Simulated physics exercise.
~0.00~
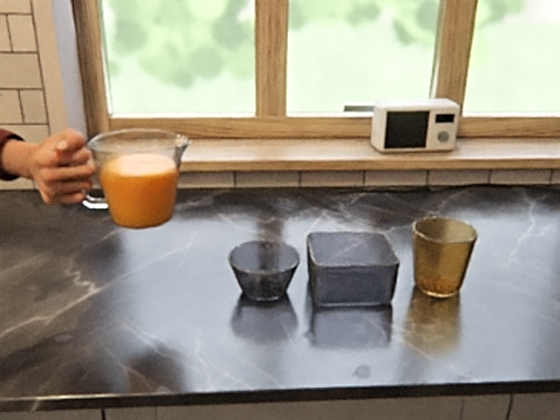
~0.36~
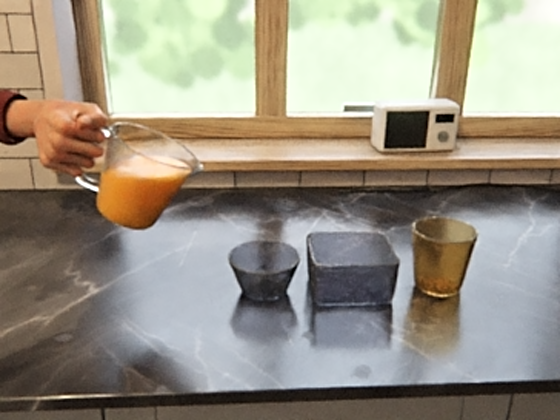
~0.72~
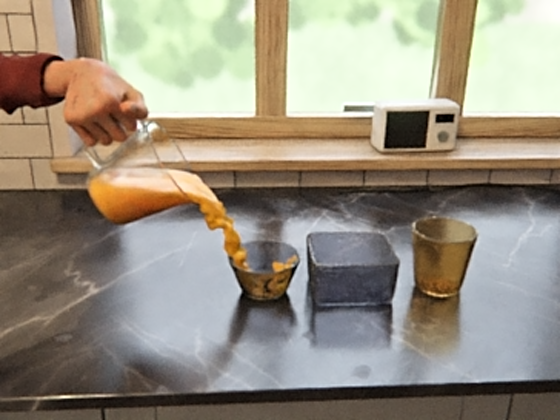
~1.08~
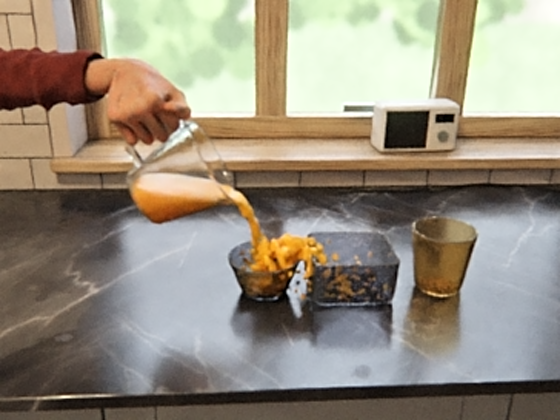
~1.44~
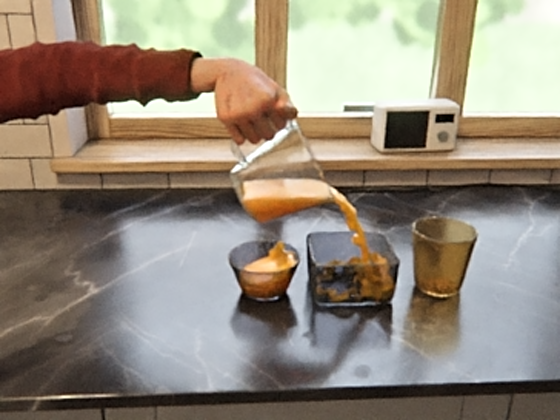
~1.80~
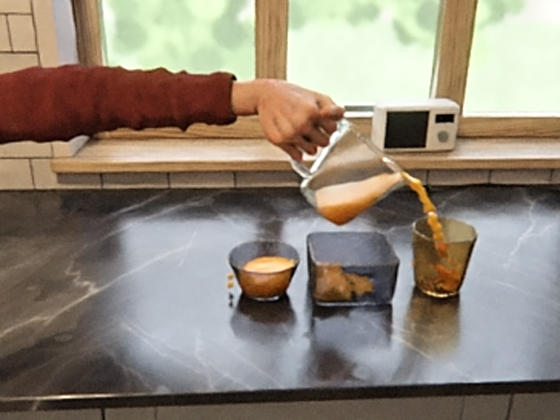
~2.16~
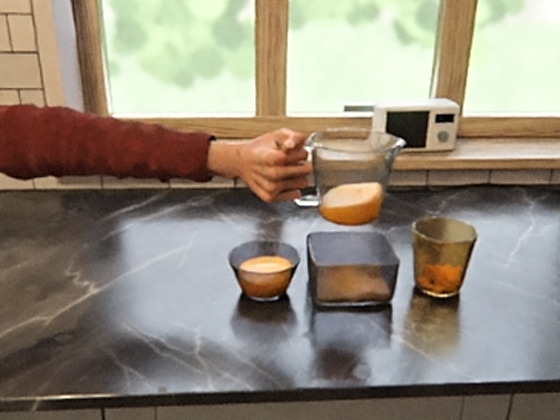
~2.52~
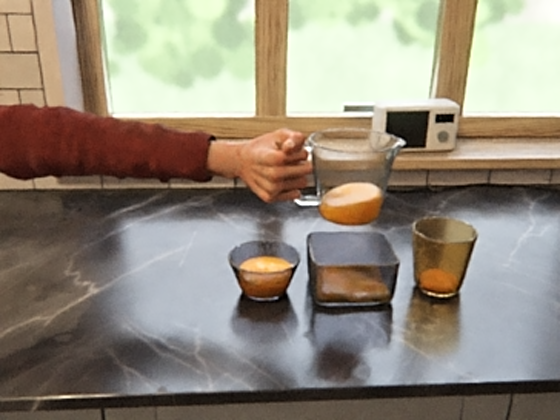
On a dark countertop, a hand sweeps a tilted jug rightward, pouring orange juice into three containers.
